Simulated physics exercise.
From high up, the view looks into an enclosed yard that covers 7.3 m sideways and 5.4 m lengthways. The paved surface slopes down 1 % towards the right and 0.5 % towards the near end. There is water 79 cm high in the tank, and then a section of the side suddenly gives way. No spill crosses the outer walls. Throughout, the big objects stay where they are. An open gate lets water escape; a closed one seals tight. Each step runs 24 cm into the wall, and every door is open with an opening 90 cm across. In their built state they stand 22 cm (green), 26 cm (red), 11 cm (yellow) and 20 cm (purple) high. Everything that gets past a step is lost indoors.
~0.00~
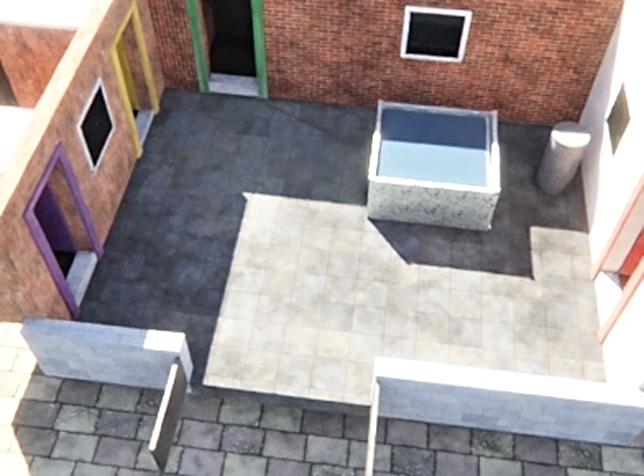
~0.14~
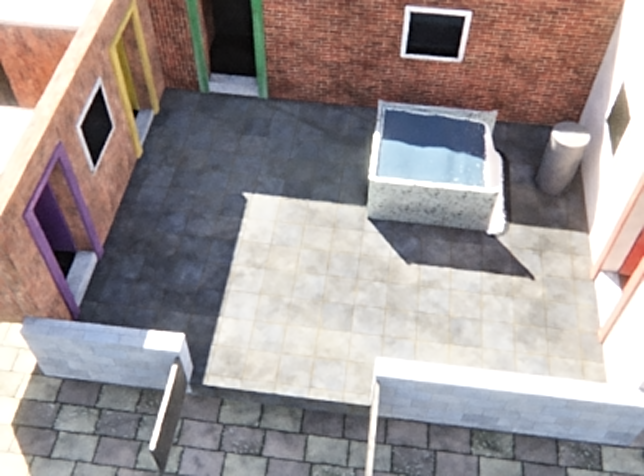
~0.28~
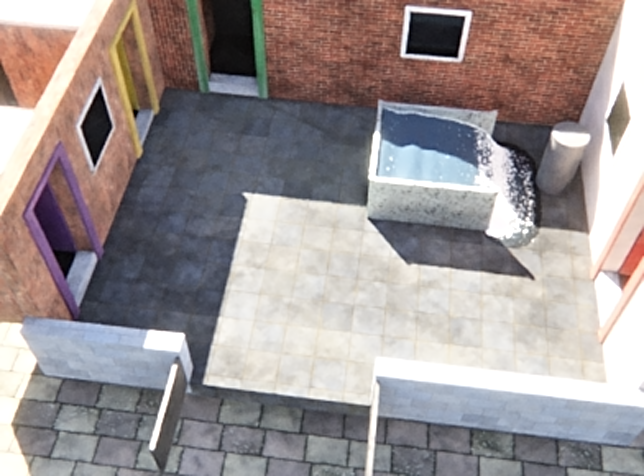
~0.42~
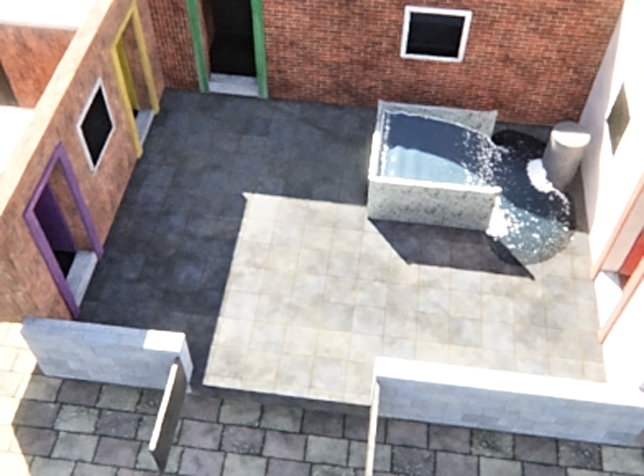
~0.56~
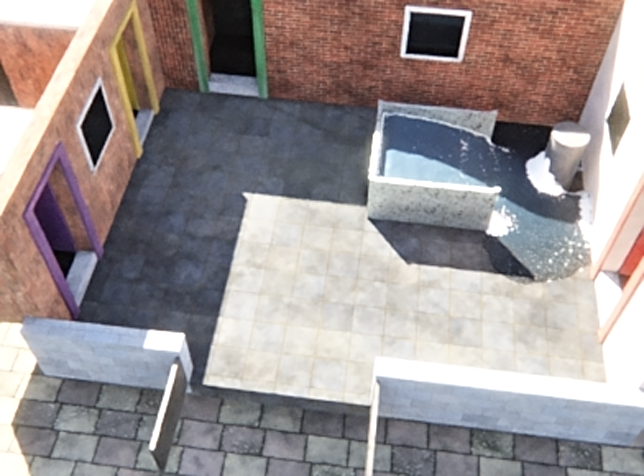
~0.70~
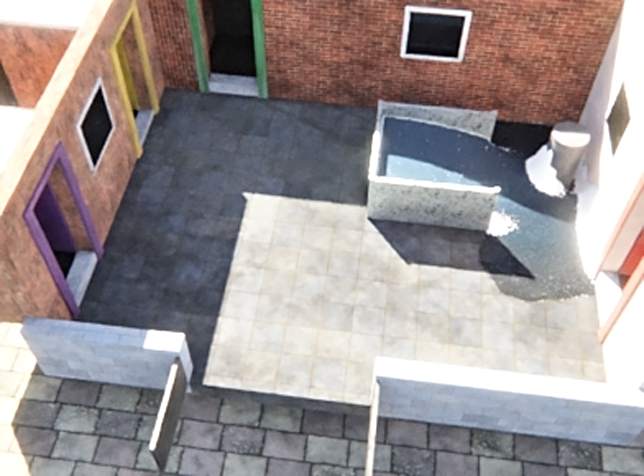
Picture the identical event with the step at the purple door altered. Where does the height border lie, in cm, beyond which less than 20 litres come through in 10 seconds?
It lies at roughly 6 cm.
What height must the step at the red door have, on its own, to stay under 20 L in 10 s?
About 13.5 cm at red.
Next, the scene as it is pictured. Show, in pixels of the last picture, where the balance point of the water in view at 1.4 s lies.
The centre of all the water is around (497, 194).
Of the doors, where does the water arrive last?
I'd say the purple one.
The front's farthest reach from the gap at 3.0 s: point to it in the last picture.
Roughly at (274, 376) in the last view.
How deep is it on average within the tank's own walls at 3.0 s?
Around 13 cm deep on average.
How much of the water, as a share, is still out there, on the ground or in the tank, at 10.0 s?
Roughly 94 percent of the water remains.
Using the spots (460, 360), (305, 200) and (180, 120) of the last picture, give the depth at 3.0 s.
First spot about 13 cm, second about 0 cm, third about 0 cm.
After 1.4 s water covers 15 % of the floor, deepest (54 cm) near (572, 134); it has not reached the purple door.
After 3.0 s water covers 40 % of the floor, deepest (30 cm) near (590, 403); it has not reached the purple door.
After 10.0 s water covers 95 % of the floor, deepest (10 cm) near (549, 410); 6 cm at the purple door, 0 litres in over its 20 cm step.
At the purple door as built, the water arrived by 4.9 s and peaked near 11 cm at 6.8 s.
With a step of 5.5 cm, 28 litres would have come in within the 10 s; with 7.5 cm, 8 litres. So under 20 litres takes about 6 cm.
